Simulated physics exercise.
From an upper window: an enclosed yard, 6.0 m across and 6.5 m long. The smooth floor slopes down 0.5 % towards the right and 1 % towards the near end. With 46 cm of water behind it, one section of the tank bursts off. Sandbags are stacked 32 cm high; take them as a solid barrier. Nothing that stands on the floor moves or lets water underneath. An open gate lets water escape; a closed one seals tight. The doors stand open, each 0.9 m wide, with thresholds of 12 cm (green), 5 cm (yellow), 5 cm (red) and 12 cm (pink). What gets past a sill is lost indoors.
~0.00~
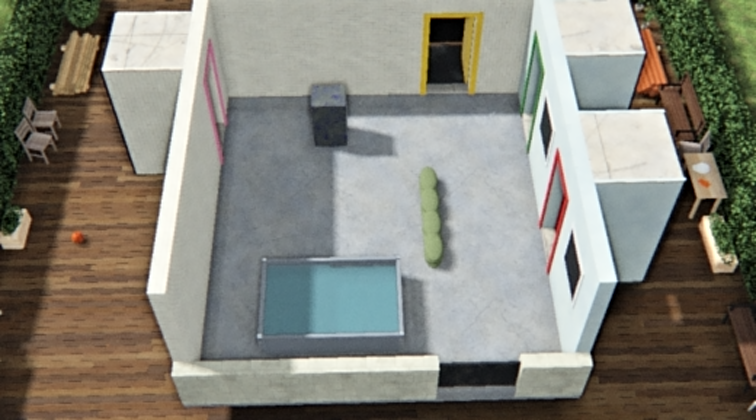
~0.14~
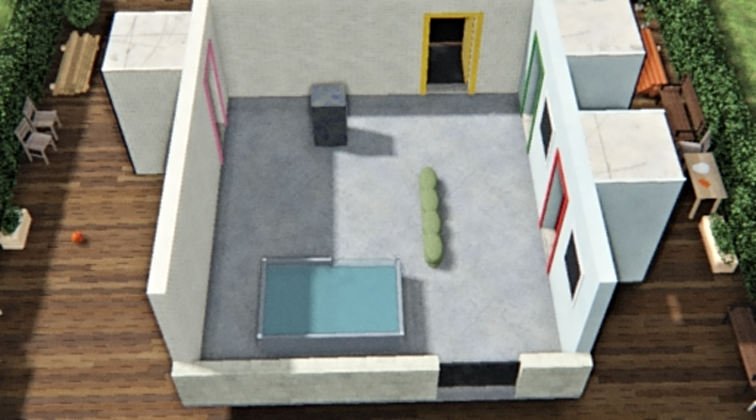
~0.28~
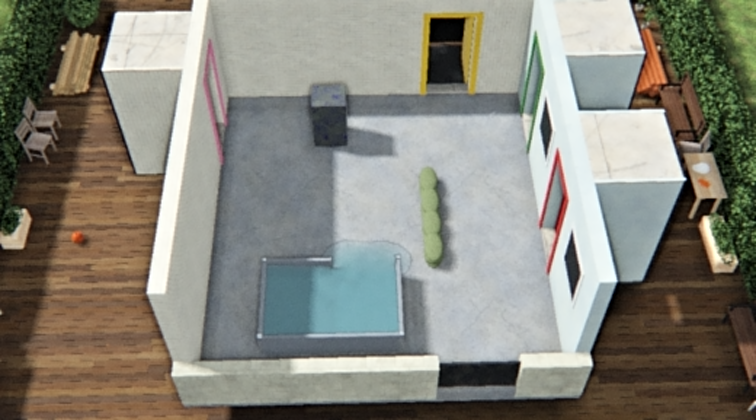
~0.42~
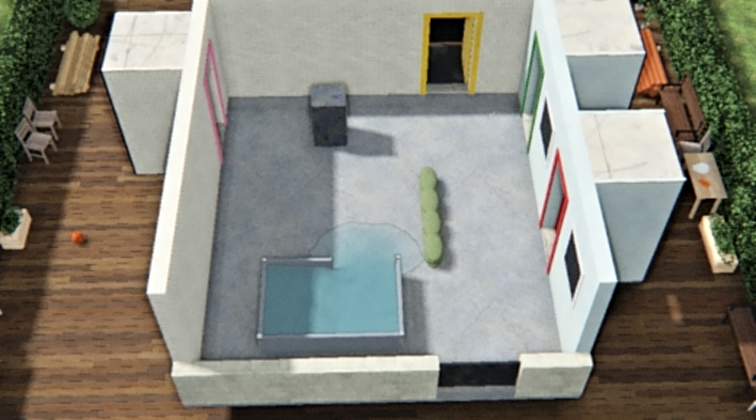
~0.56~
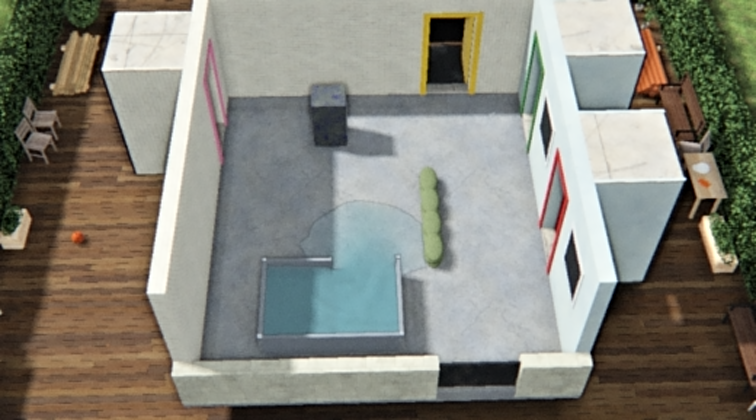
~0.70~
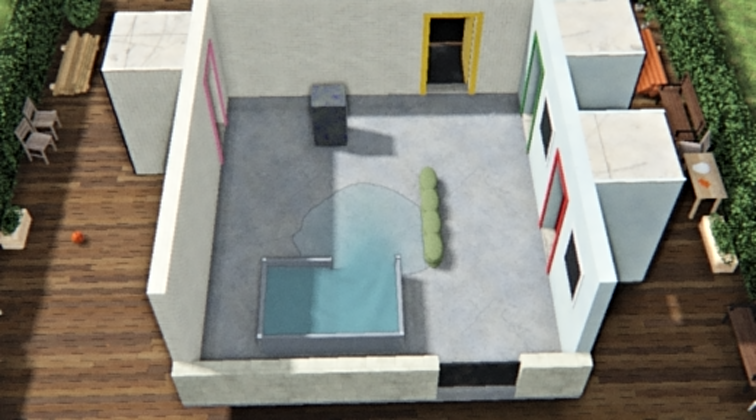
An enclosed yard with a smooth grey floor and pale walls is seen from high above, with wooden decking outside. A rectangular tank of blue-green water sits near the front, a dark block stands towards the back, green rounded sandbags line the right, and doorways are framed in pink, yellow, green and red. Part of the tank's far side opens and water spreads backwards in a widening rounded sheet, reaching the green row, while the camera stays still.
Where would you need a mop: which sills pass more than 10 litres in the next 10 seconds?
The water let in: At the green door it does not reach the limit; at the yellow door it passes the limit; at the red door it keeps below the limit; at the pink door it stays under the limit.
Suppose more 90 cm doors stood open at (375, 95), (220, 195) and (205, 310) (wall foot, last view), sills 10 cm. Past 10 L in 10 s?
In that order: Above, under, under.
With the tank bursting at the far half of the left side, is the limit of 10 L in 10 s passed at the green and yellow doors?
Against that limit: Green not over, yellow below.
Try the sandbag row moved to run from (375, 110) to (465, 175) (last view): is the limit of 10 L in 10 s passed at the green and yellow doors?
Against that limit: Green not over, yellow below.
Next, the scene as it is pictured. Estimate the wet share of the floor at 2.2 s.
Some 30 per cent of it.
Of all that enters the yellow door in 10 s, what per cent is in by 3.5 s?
Some 55 per cent by then.
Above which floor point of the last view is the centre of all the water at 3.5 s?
Around (351, 210).
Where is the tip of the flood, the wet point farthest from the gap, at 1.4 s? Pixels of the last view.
At about (386, 122).
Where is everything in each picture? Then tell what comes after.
In the first frame, the tank at (331, 298) is whole and still, 46 cm deep.
In the second frame, water pours out on the tank's far side and has run 0.6 m, to a hidden place; typically 7 cm deep outside, 46 cm at the tank's back.
In the third frame, water pours out on the tank's far side and has run 0.8 m, to (401, 252); typically 8 cm deep outside, 46 cm at the tank's back.
In the fourth frame, the front is at (345, 227), 1.2 m from the gap on the tank's far side; 1.6 m2 of floor is under water; 46 cm left at the back of the tank.
In the fifth frame, the front is at (348, 206), 1.6 m from the gap on the tank's far side; 2.6 m2 of floor is under water; 44 cm left at the back of the tank.
In the sixth frame, water pours out on the tank's far side and has run 2.0 m, to (376, 188); typically 4 cm deep outside, 39 cm at the tank's back.
After 1.4 s water covers 20 % of the floor and is deepest (26 cm) near (382, 269); green door not reached, yellow door not reached, red door not reached, pink door not reached.
After 2.2 s water covers 30 % of the floor and is deepest (20 cm) near (372, 270); green door not reached, yellow door not reached, red door not reached, pink door not reached.
After 3.5 s water covers 45 % of the floor and is deepest (18 cm) near (376, 96); green door not reached, yellow door 9 cm at the sill, 14 L in, red door not reached, pink door 6 cm at the sill, 0 L in.
After 6.0 s water covers 55 % of the floor and is deepest (12 cm) near (507, 107); green door 10 cm at the sill, 0 L in, yellow door 5 cm at the sill, 24 L in, red door 1 cm at the sill, 0 L in, pink door 9 cm at the sill, 3 L in.
After 10.0 s water covers 90 % of the floor and is deepest (10 cm) near (201, 354); green door 6 cm at the sill, 0 L in, yellow door 4 cm at the sill, 25 L in, red door 3 cm at the sill, 0 L in, pink door 3 cm at the sill, 3 L in.
